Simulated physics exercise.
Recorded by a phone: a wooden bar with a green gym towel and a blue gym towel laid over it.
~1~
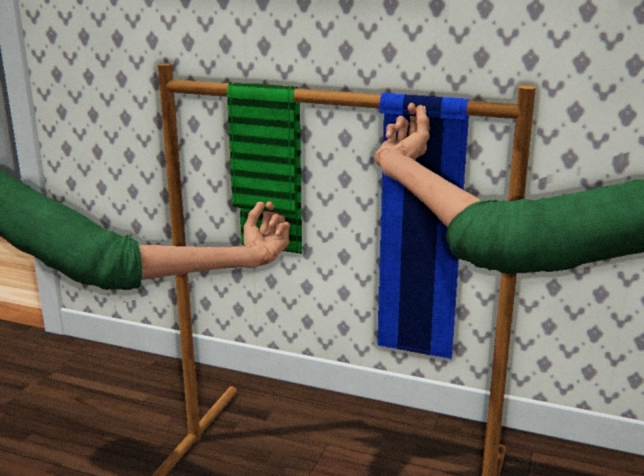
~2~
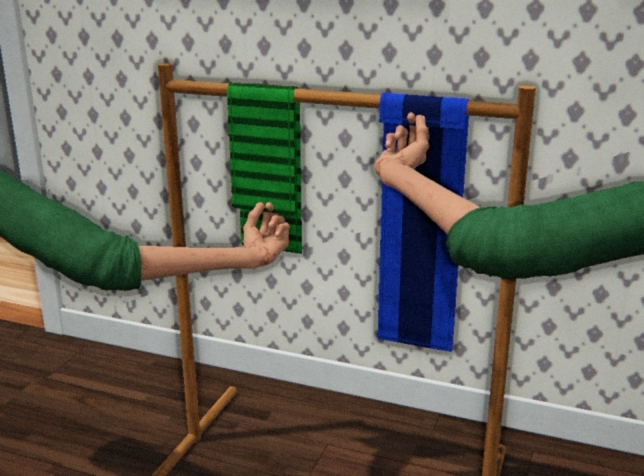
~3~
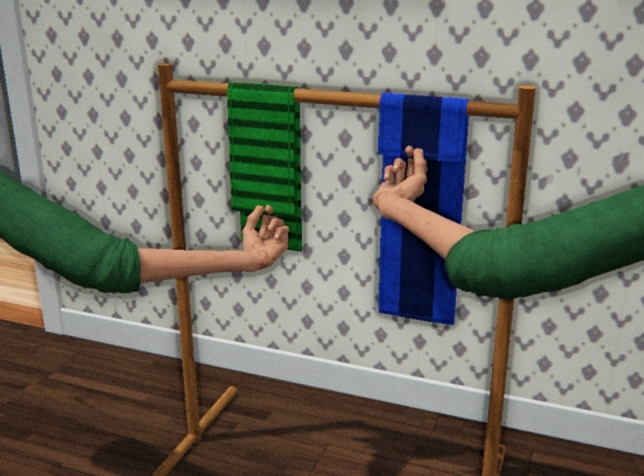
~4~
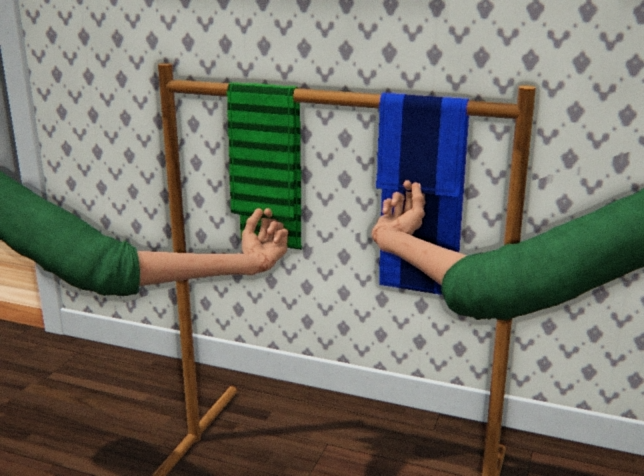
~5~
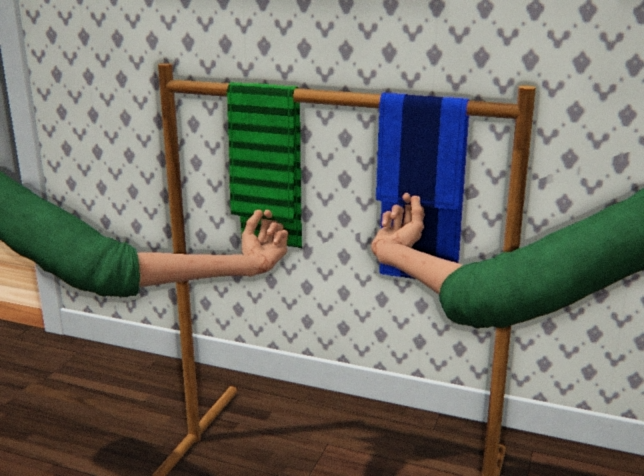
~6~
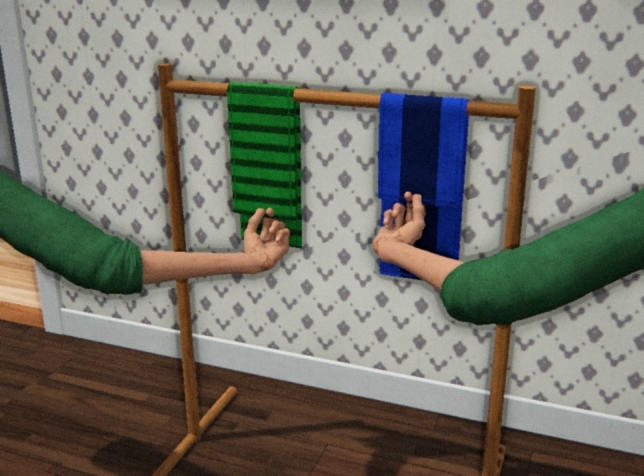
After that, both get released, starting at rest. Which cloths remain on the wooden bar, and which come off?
At the end, the green gym towel is not going to fall; the blue gym towel is not going to fall.
Then, 0.54 s later than the last view, green gym towel at rest on the rail; blue gym towel at rest on the rail.
Finally, green gym towel at rest on the rail; blue gym towel at rest on the rail. The green gym towel stays on and the blue gym towel hangs there.
